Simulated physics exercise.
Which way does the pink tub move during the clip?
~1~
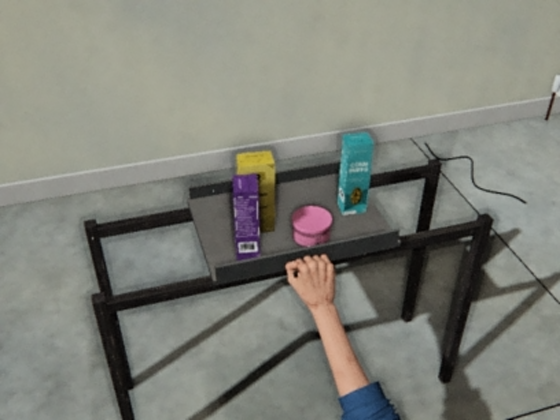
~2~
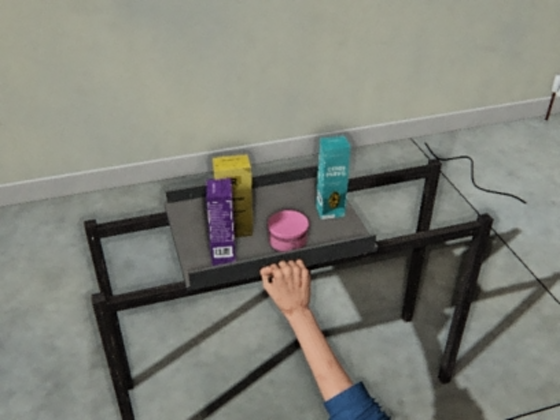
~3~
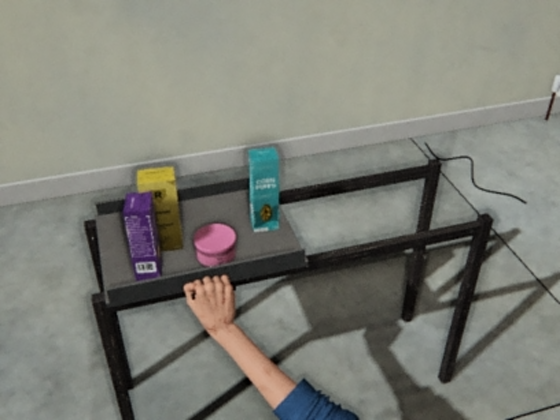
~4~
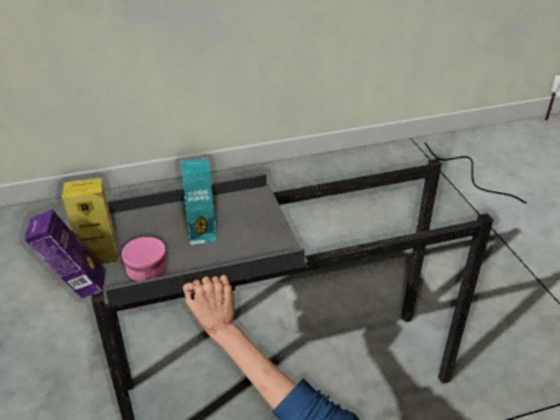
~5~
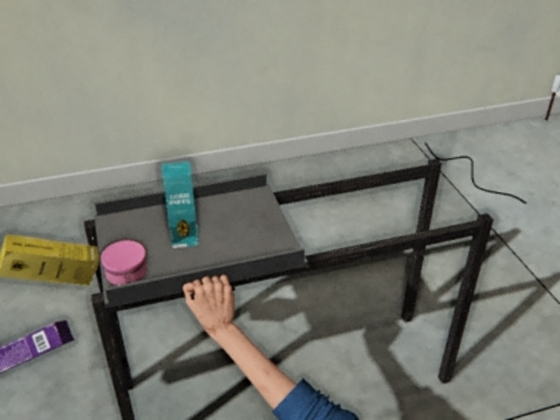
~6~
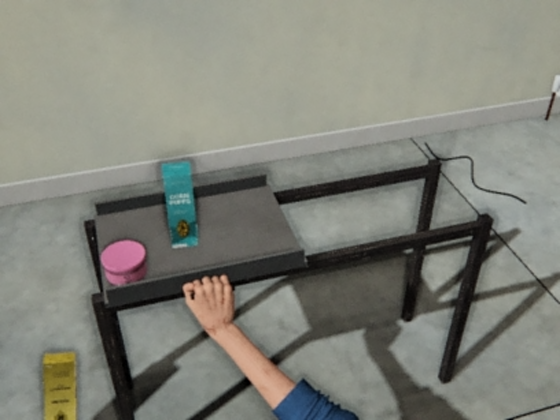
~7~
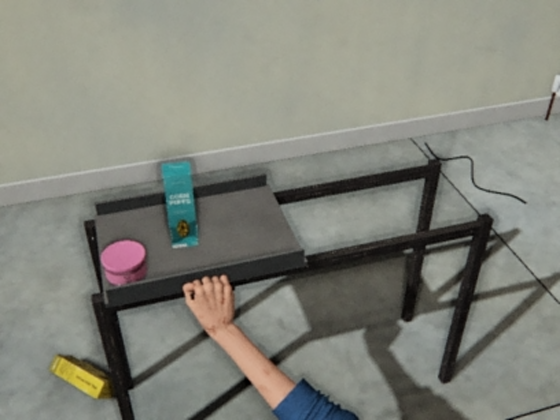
The pink tub moves to the left, first along with the tray and then a little farther across it after the tray stops.
A gray tray carrying two cartons, a yellow packet and a pink tub slides left along a black frame with a hand at its front edge, then stops. The purple carton and yellow packet tumble off the left end, while the tub and turquoise carton slide but stay aboard.
